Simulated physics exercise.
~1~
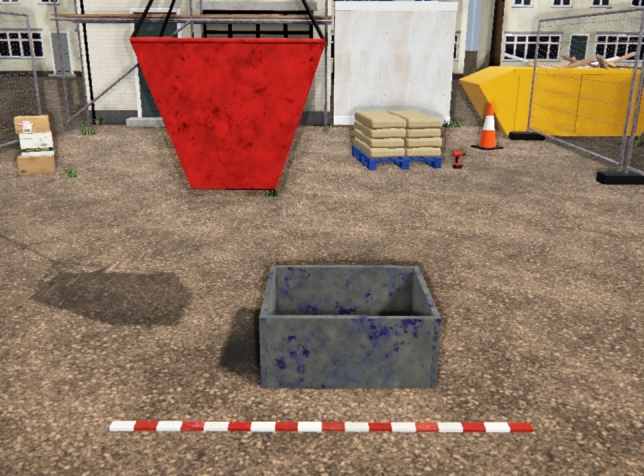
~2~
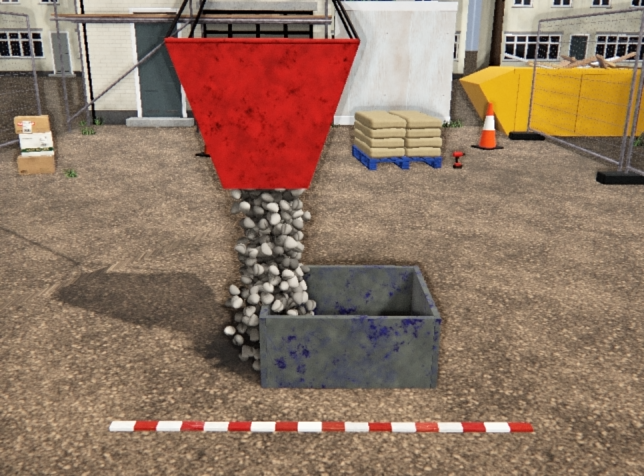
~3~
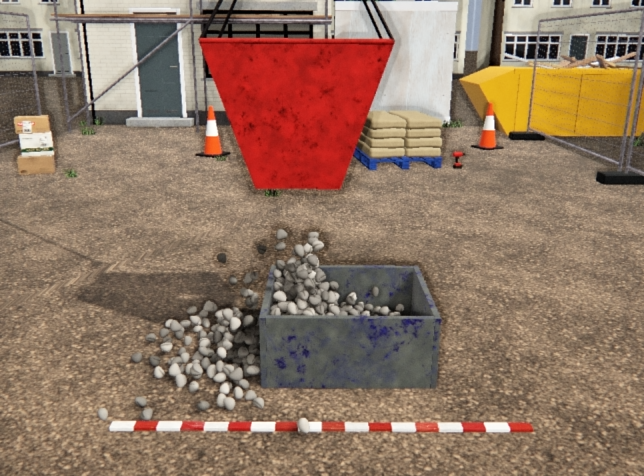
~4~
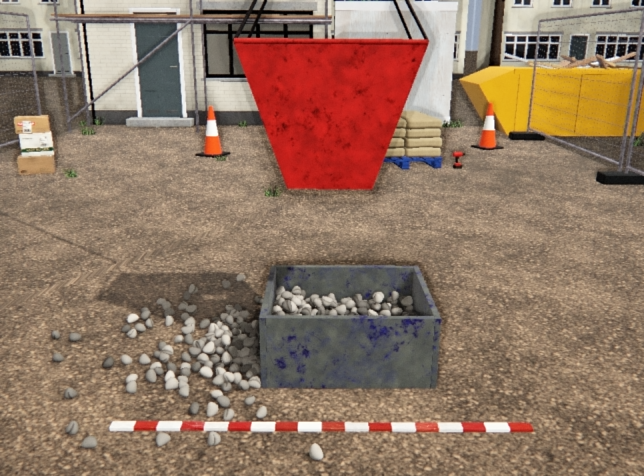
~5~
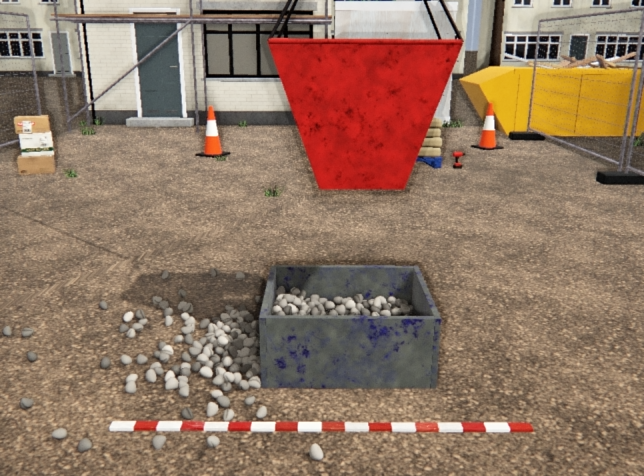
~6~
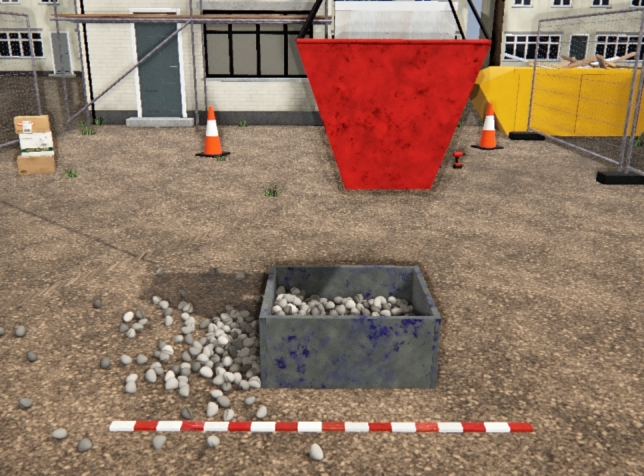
Red skip gliding right over a building yard, dropping grey cobbles, most landing in the bin and others scattering left of it.
